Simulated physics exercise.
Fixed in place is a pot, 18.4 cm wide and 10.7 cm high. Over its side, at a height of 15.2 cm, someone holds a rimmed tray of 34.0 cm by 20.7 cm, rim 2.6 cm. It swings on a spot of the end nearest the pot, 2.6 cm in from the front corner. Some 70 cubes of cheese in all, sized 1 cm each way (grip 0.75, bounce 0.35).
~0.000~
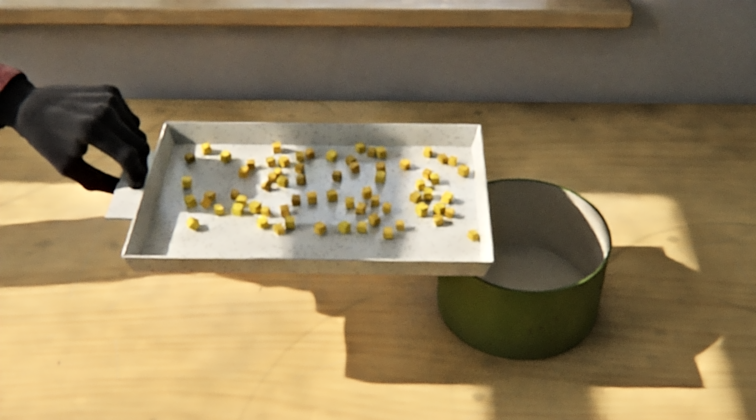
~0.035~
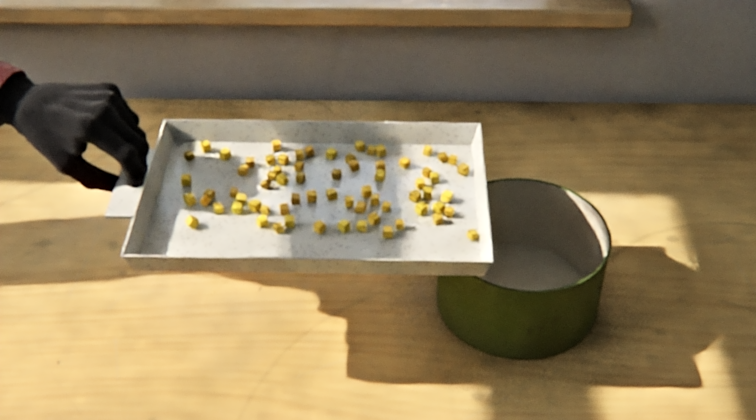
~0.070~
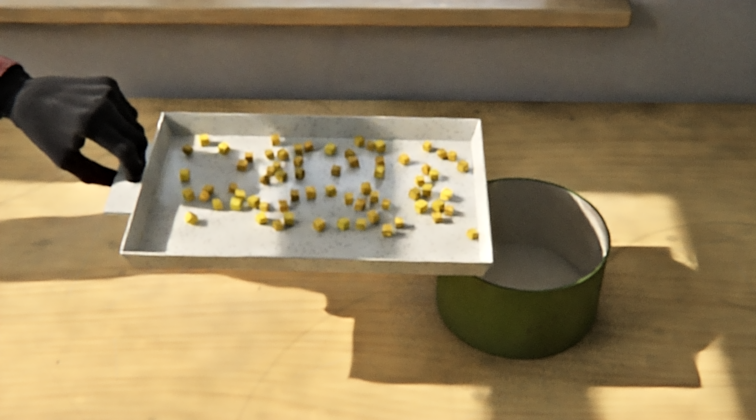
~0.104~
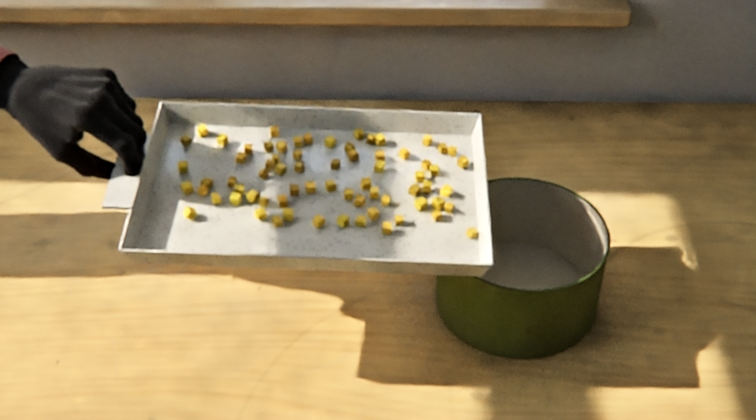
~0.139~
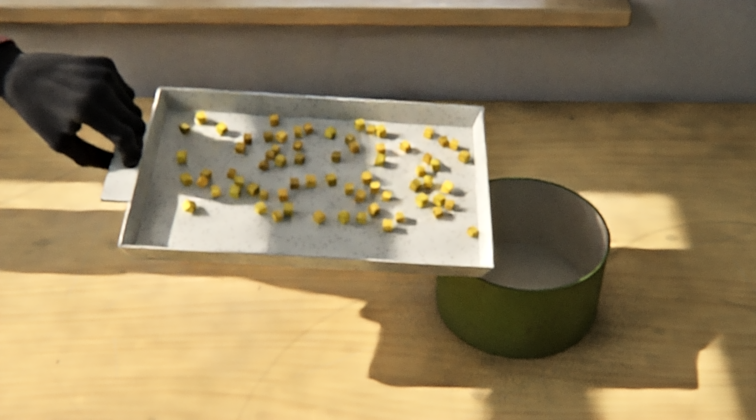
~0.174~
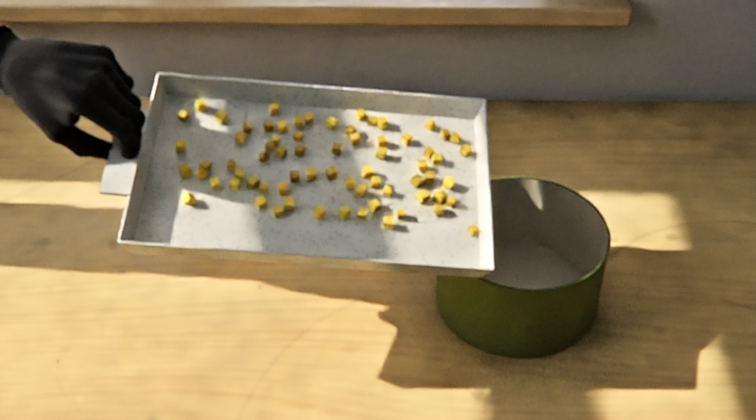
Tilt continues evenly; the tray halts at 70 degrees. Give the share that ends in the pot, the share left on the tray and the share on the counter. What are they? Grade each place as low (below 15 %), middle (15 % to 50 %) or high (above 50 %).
Pot - low; left on the tray - middle; counter - high.
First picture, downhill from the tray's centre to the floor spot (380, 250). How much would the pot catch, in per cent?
0 %.
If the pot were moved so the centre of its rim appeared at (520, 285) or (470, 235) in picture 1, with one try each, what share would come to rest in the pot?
First try about 30 per cent, second try about 0 per cent.
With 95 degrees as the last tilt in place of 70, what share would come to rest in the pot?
Estimate: Roughly 0 percent.
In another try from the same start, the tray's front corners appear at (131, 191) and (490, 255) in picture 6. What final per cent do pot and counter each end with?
Per cent by place - pot 55, counter 10.
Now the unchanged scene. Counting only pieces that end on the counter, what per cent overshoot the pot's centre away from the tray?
About 50 per cent.
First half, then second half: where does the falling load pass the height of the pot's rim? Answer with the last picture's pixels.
Roughly (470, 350) to begin with, later roughly (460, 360).
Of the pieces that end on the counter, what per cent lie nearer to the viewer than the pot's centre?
Share: Roughly 100 %.
After 0.42 s, tilt 42 degrees; the tray holds 100 %, the pot 0 %.
After 0.59 s, tilt 61 degrees; the tray holds 100 %, the pot 0 %.
After 0.87 s, tilt 70 degrees; the tray holds 30 %, the pot 0 %.
In the end, at 2.1 s, pot 0 %, tray 25 %, counter 75 %.
